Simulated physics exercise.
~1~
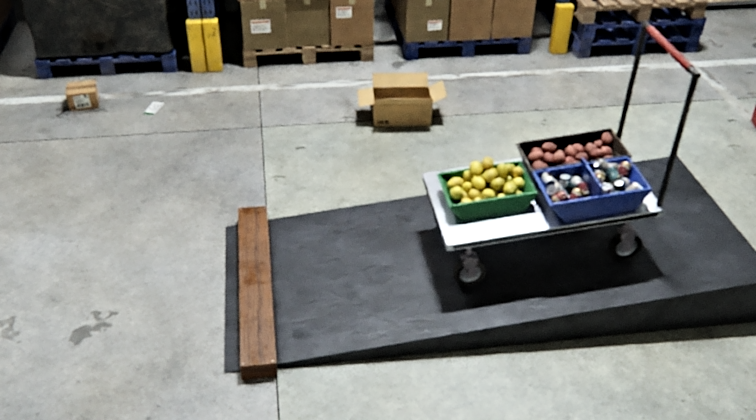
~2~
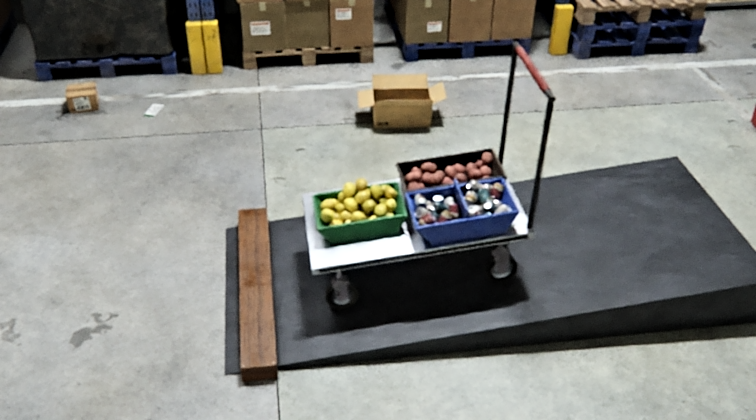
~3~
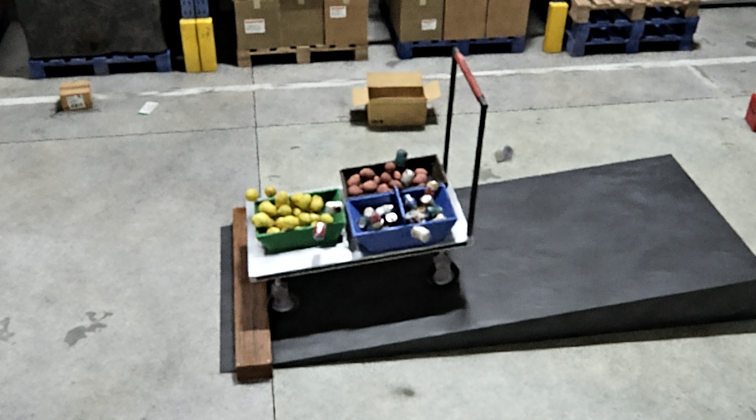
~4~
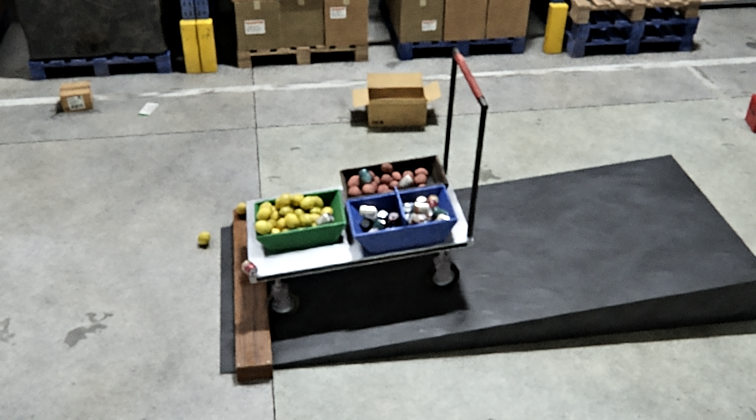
A flat cart carrying tubs of lemons, mini cans and red potatoes rolled left down a dark ramp and stopped at a wooden sill, jolting the loads so that cans scattered among the tubs and a couple of lemons tumbled off the front.
